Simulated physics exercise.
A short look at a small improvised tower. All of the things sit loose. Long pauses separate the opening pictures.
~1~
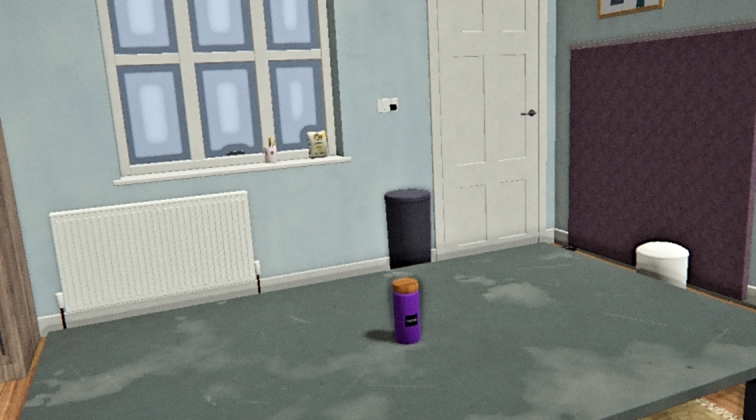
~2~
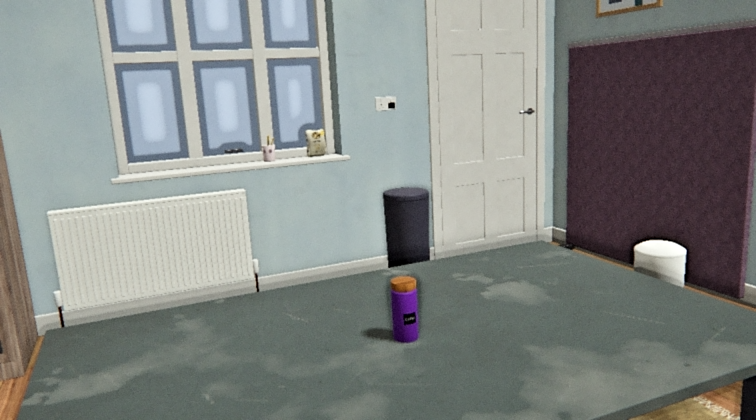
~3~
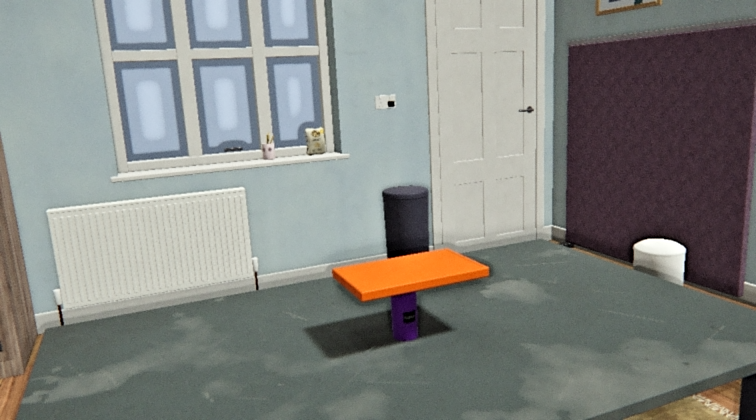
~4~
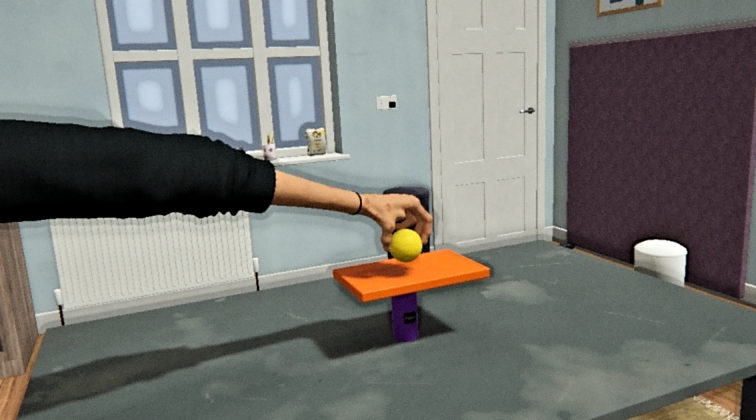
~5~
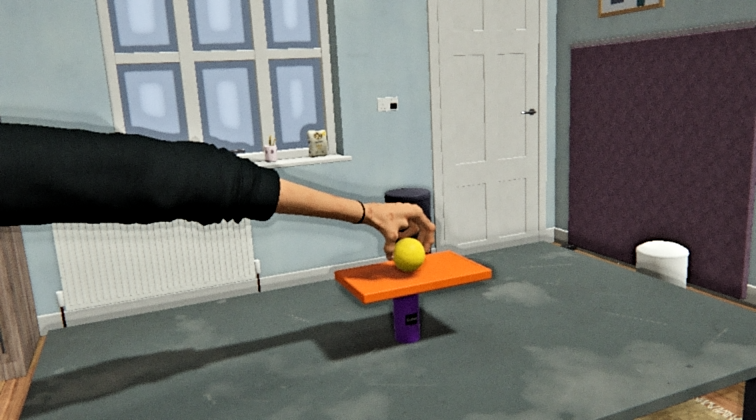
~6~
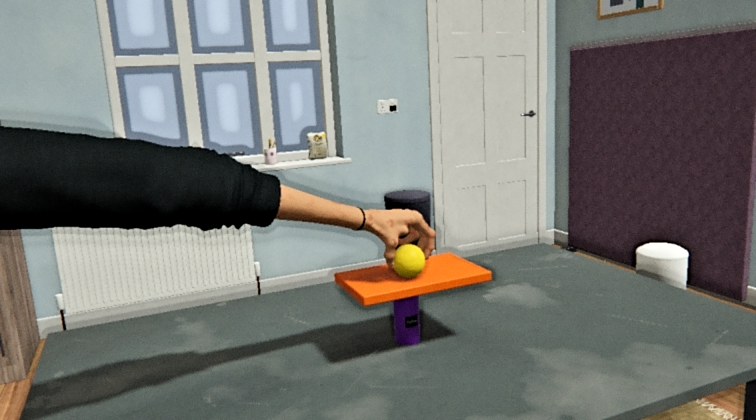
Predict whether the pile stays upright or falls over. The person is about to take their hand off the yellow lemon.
Prediction: It stays upright.
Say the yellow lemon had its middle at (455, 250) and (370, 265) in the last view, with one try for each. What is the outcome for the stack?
First release - toppled; second release - upright.
Then, 0.30 s later than the last frame, all is still.
Then, 0.70 s later than the last frame, yellow lemon resting near (409, 262).
When it is over, all 3 as before. End places, in pixels of the last picture, yellow lemon near (409, 262). The stack stays up.
